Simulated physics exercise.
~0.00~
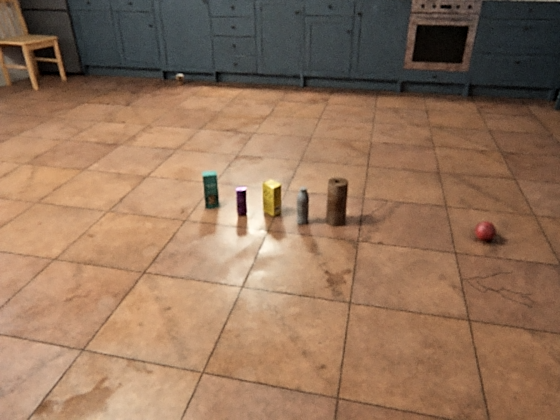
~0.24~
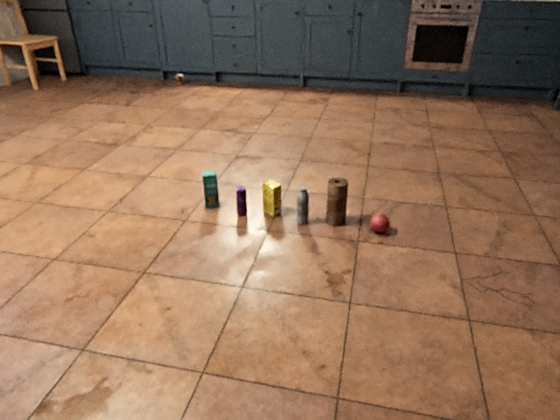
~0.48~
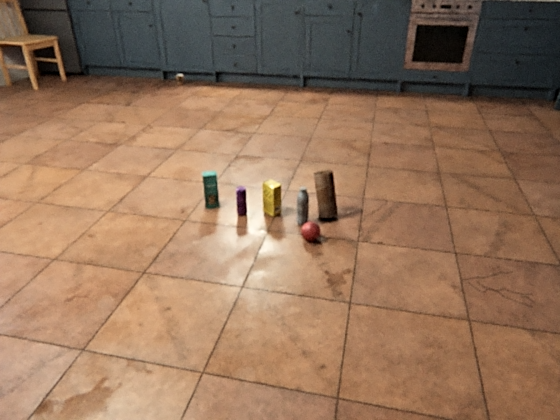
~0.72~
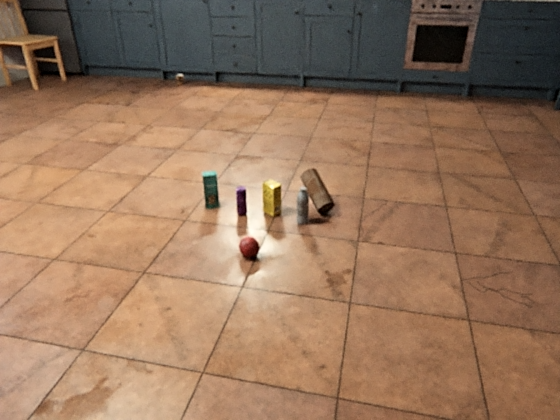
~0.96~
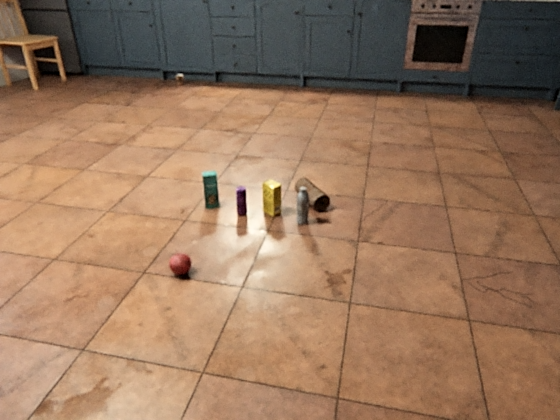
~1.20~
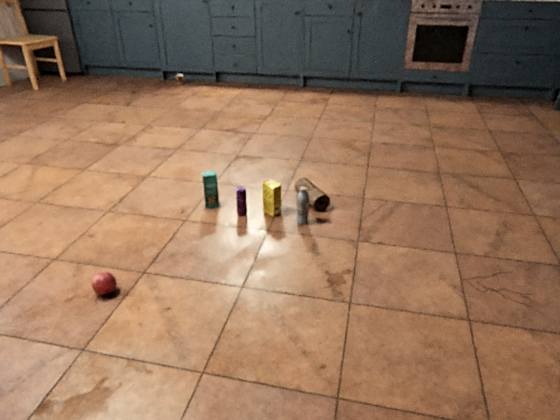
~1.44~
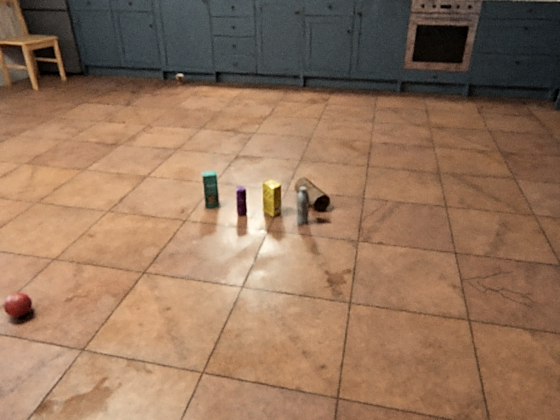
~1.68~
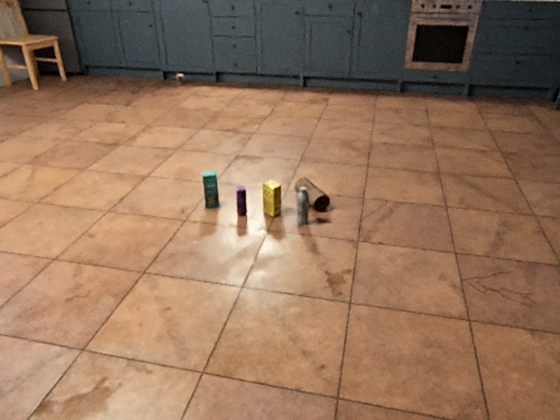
A brown roll stood at the right end of a row of small items on a tiled kitchen floor until a red ball rolled in from the right and toppled it. The ball carried on out of view at left, leaving the others upright.
